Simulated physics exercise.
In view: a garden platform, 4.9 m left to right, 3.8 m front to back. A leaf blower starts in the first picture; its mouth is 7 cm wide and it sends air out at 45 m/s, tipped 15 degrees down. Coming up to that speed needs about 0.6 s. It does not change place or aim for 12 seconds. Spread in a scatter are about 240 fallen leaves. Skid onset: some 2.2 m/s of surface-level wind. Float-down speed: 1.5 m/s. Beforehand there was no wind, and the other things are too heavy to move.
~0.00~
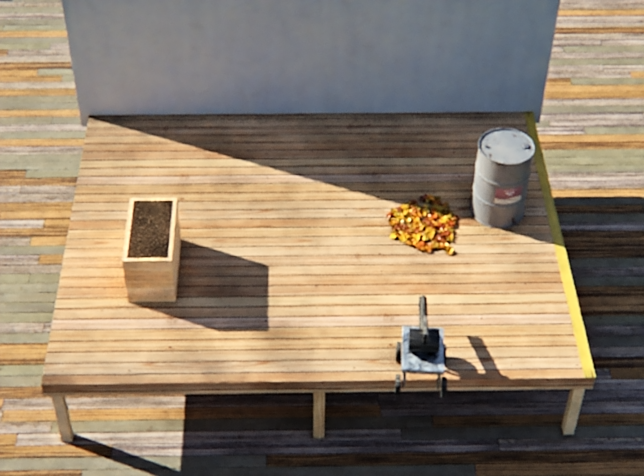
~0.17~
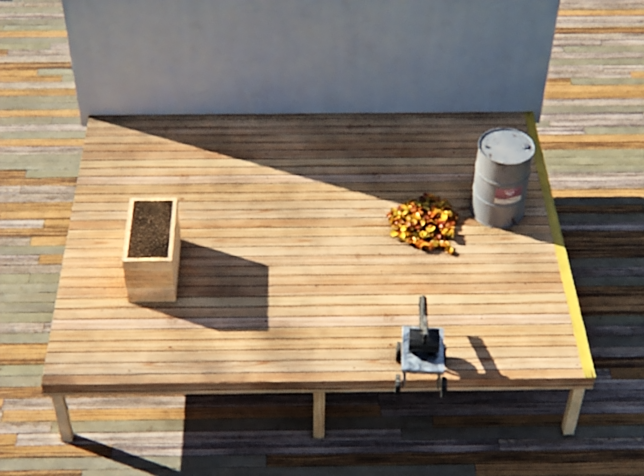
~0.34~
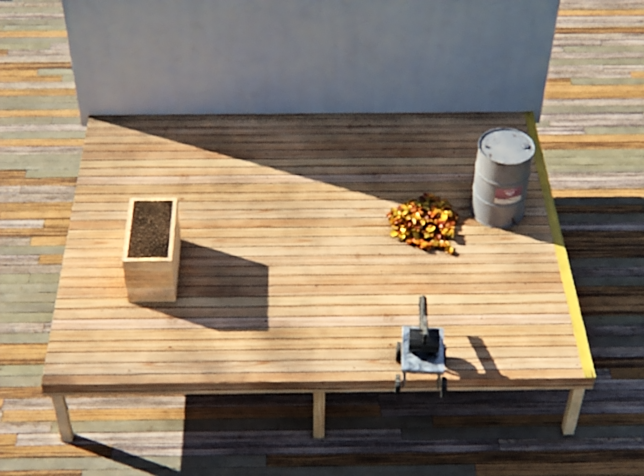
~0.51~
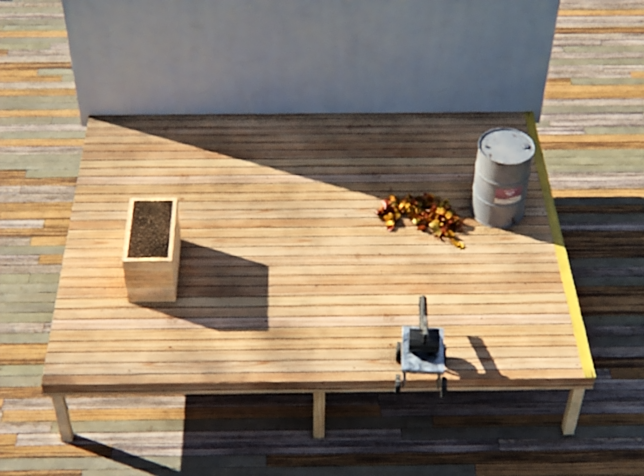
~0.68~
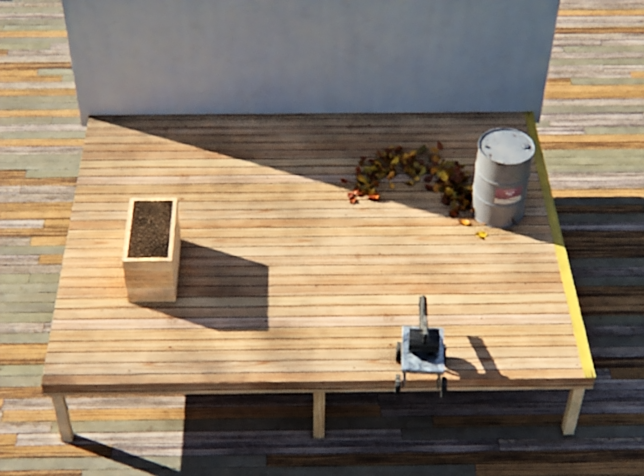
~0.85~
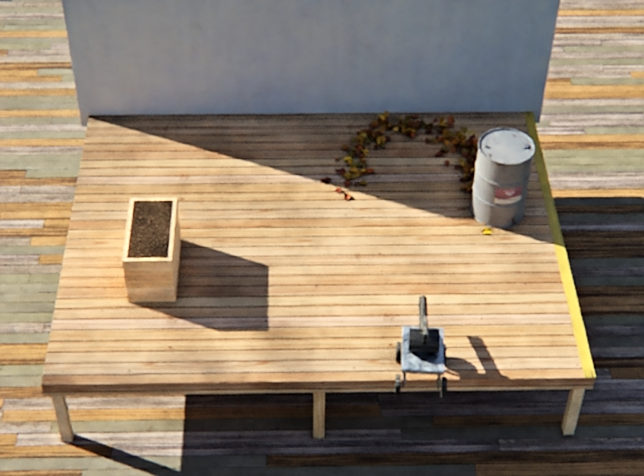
A wooden plank platform stands before a plain grey wall, seen from above at a steady angle, with striped boards around it and a yellow strip along its right edge. A pale planter of dark soil sits left, a grey barrel right, a small leaf blower at the front, and orange and yellow leaves between. The leaves lie still, then spread apart and slide back toward the wall in a loose arc.
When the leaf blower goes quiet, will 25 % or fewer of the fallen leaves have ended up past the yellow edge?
No, more than that went over.
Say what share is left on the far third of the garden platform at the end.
Near 40 per cent at the end.
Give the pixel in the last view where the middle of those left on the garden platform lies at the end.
Centre: Approx. (257, 113) px, last frame.
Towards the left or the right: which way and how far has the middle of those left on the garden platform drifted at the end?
It shifted leftwards by roughly 1.6 m.
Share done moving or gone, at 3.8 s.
About 50 per cent.
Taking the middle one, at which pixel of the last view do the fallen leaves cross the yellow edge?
Median crossing, approx. (536, 128).
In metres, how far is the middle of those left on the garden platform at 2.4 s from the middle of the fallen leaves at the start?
The middle has shifted by around 1.8 m.
After 2.4 s, 37 % are over the yellow edge; the middle of those still in play is near (377, 112); 22 % have settled or left.
After 3.8 s, 48 % are over the yellow edge; the middle of those still in play is near (326, 114); 45 % have settled or left.
After 6.6 s, 51 % are over the yellow edge; the middle of those still in play is near (285, 113); 61 % have settled or left.
After 12.0 s, at the end, 54 % are over the yellow edge; the middle of those still in play is near (257, 113).
